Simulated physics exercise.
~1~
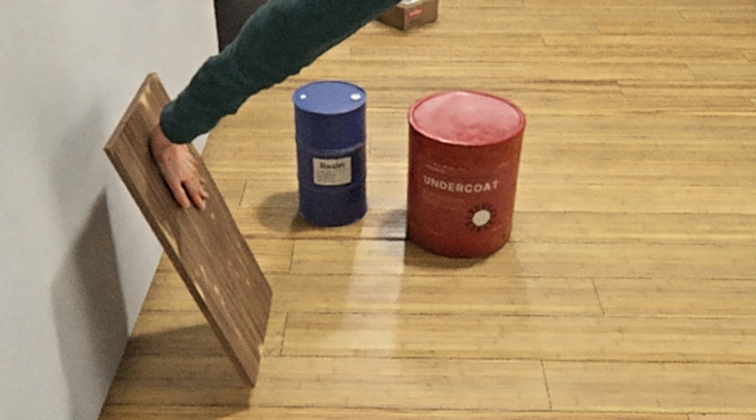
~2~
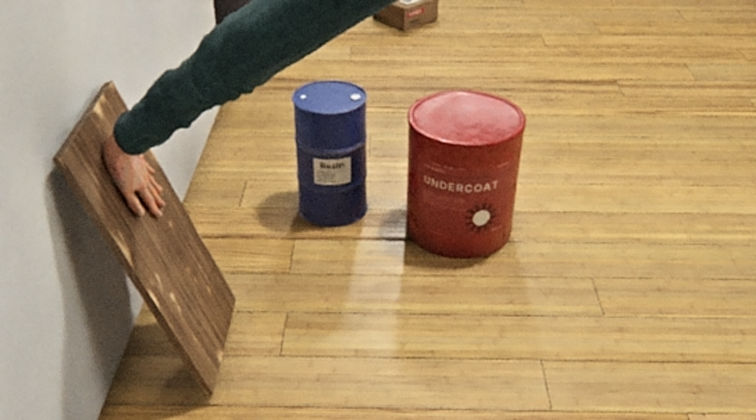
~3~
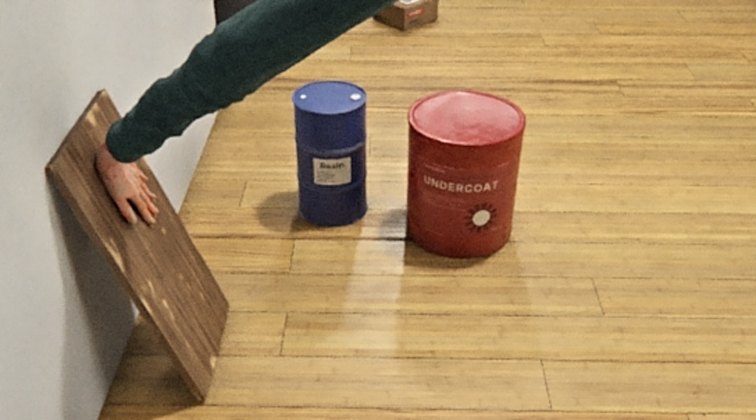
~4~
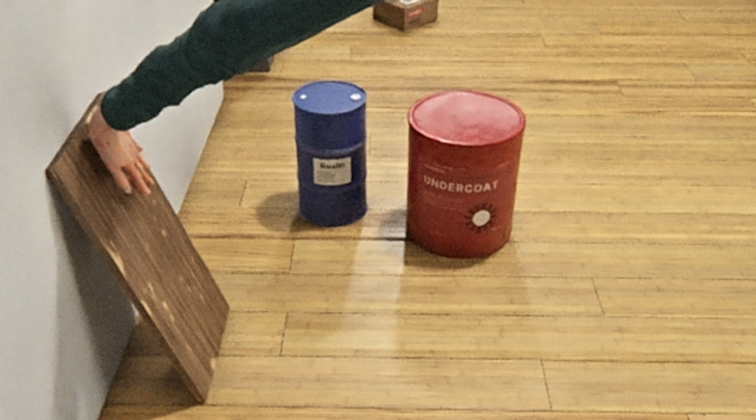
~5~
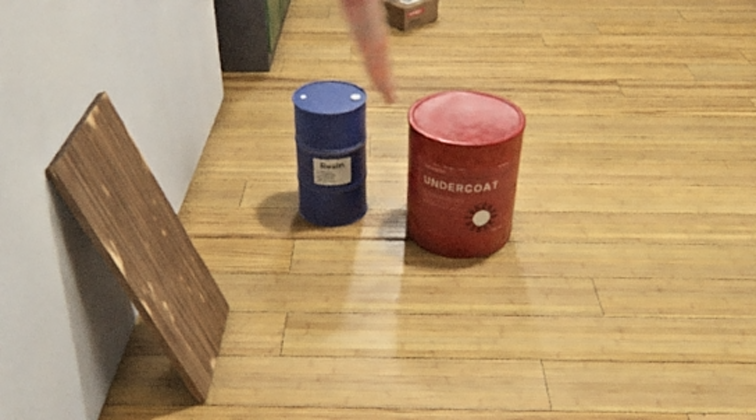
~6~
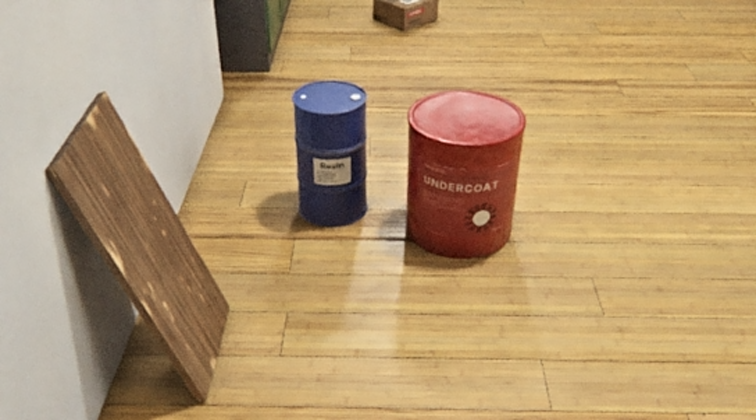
Brown board being leaned against a wall by a hand, which lets go and withdraws, the board staying propped near two drums.
